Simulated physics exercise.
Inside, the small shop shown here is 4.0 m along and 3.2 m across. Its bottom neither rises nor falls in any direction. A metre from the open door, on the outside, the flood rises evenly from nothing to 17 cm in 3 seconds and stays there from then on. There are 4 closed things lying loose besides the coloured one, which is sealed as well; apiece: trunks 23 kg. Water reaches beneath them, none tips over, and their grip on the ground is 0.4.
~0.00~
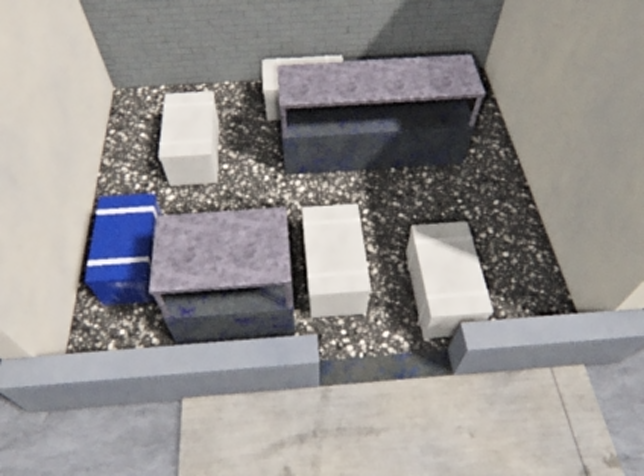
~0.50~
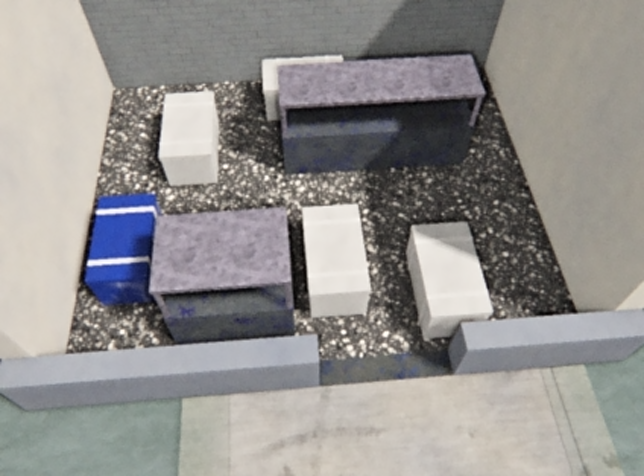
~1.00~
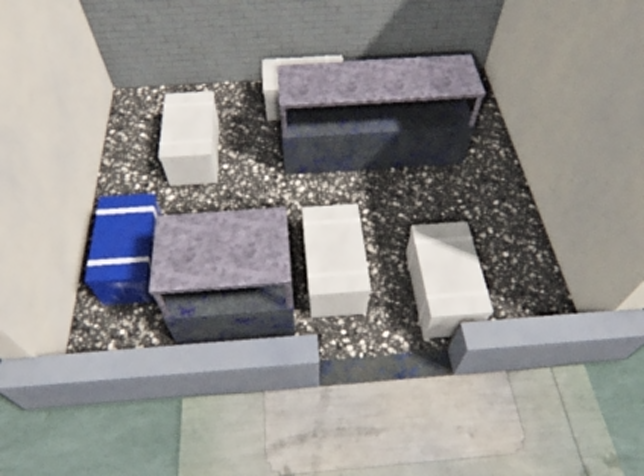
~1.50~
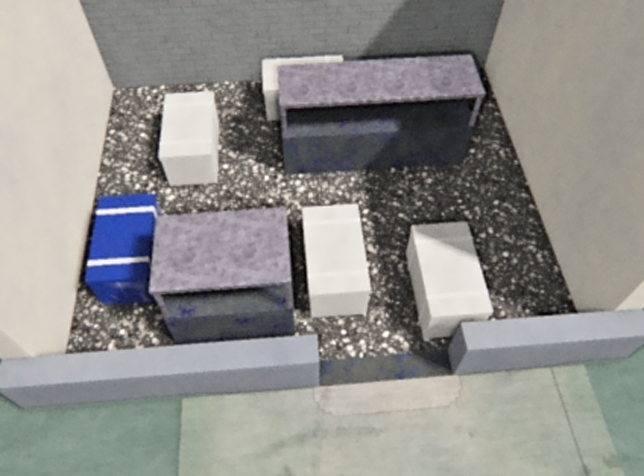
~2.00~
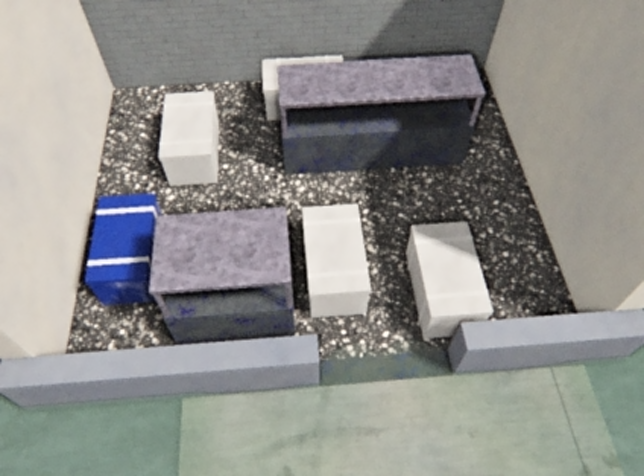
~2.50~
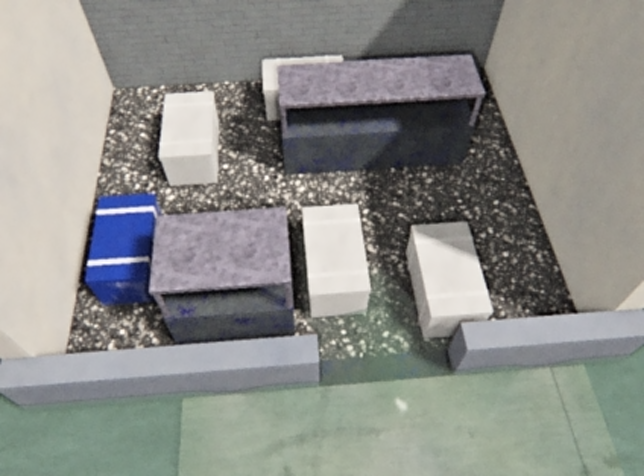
In a small shop with a speckled floor, a blue trunk, pale boxes and two purplish tables stand still behind a low front wall with a gap. Greenish water spreads over the grey ground outside, closes over the paving up to the opening, then passes through onto the floor just inside.
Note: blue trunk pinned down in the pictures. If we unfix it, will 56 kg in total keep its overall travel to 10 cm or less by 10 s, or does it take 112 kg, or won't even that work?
It stays in place with either.
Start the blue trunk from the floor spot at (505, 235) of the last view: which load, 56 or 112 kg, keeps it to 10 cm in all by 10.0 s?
Both loads work.
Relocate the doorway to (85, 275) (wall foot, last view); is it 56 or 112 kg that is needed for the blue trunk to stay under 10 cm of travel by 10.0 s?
In that case only the heavier option works.
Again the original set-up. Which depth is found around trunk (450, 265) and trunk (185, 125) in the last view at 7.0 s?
First roughly 5 cm, second roughly 3 cm.
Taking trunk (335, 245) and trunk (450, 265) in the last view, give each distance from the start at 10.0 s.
First 140 cm, then 60 cm.
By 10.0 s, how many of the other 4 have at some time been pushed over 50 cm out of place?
The number is 2.
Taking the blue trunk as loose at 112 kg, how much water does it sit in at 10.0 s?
Depth: Approx. 5 cm.
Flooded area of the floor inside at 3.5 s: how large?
Roughly 1.5 m2.
After 3.5 s the blue trunk would be 0 cm from its start with 56 kg and 0 cm from its start with 112 kg; 0 cm of water round it then.
After 4.5 s the blue trunk would be 0 cm from its start with 56 kg and 0 cm from its start with 112 kg; 0 cm of water round it then.
After 7.0 s the blue trunk would be 0 cm from its start with 56 kg and 0 cm from its start with 112 kg; 4 cm of water round it then.
After 10.0 s the blue trunk would be 1 cm from its start with 56 kg and 0 cm from its start with 112 kg; 5 cm of water round it then.
